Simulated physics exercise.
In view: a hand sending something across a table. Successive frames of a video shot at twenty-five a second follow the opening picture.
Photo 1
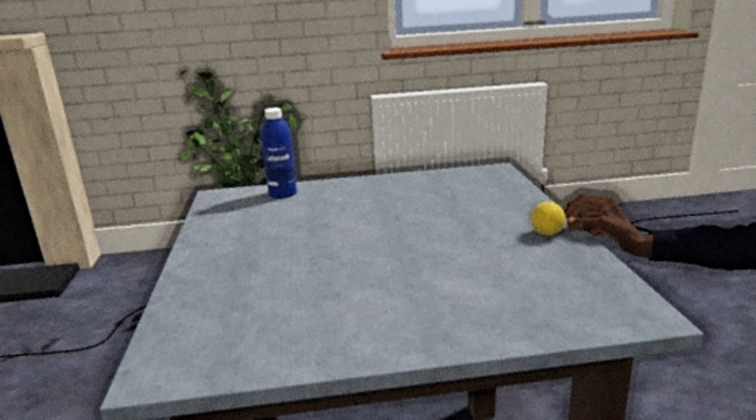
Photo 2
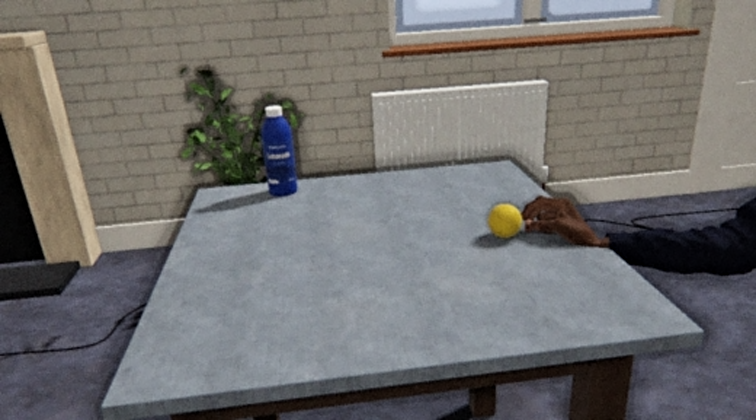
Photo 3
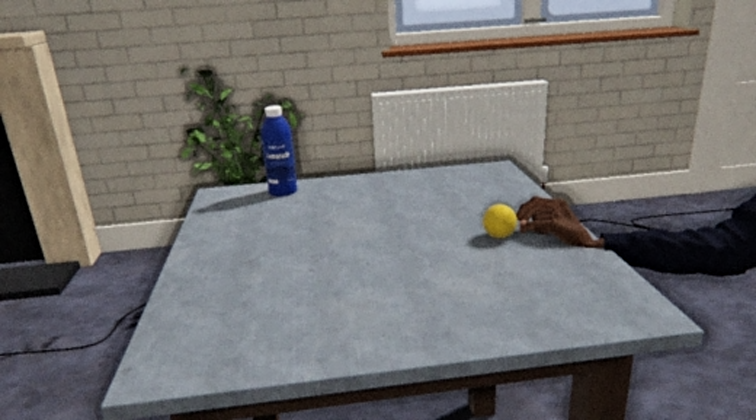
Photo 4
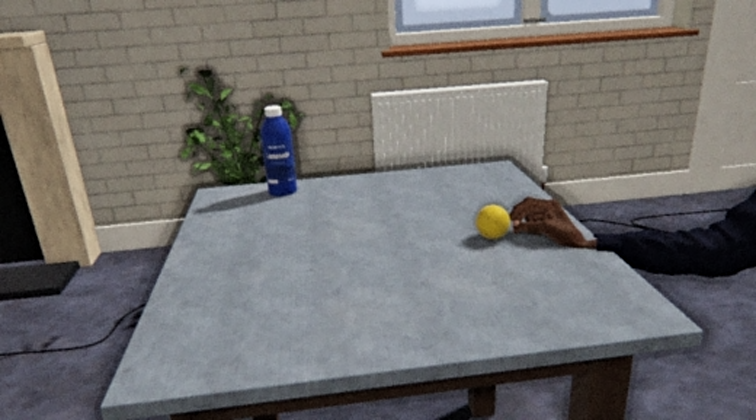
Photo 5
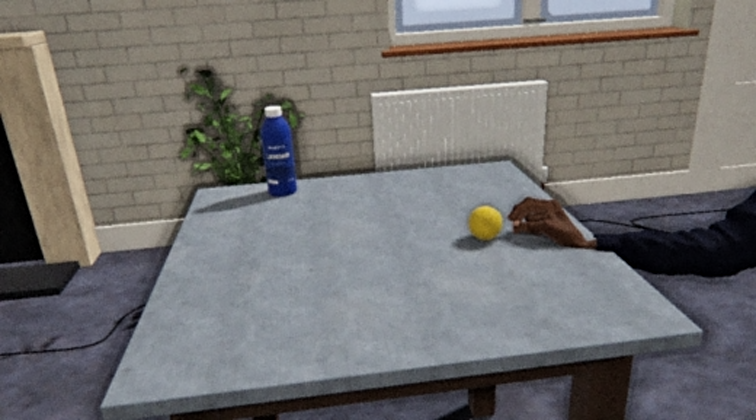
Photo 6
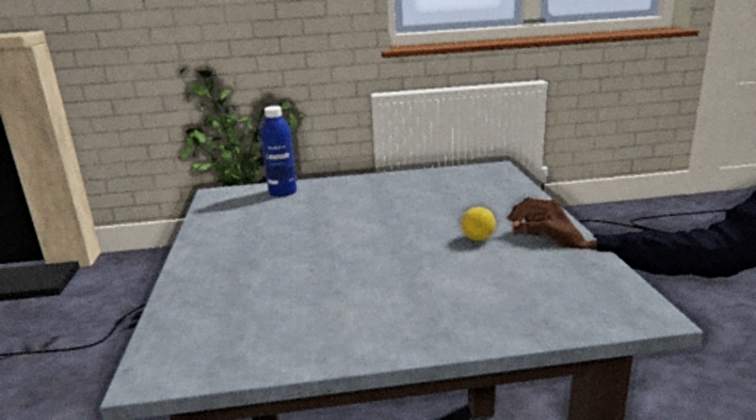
A grey square-topped table fills the middle of a room with a brick wall, white radiator and window, seen from slightly above by a still camera. A blue bottle with a white cap stands at the back left before a leafy plant, and a dark-sleeved hand holds a yellow lemon at the right. The hand moves the lemon left, releases it, and the lemon creeps further left.
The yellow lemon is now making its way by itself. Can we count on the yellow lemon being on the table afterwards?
Lingers on top.
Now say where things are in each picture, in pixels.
The first picture shows under the hand; yellow lemon (548, 219).
The second picture shows under the hand; yellow lemon (505, 221).
The third picture shows under the hand; yellow lemon (499, 222).
The fourth picture shows yellow lemon (493, 222).
The fifth picture shows yellow lemon (485, 224).
The sixth picture shows yellow lemon (478, 225) shifted a little.
Then, 0.10 s on from there, yellow lemon shifted about its own width near (464, 226).
Then, 0.30 s on from there, yellow lemon shifted about its own width near (445, 228).
In the end, moved from the start, yellow lemon. At the end, from the last picture's camera, yellow lemon near (440, 229).
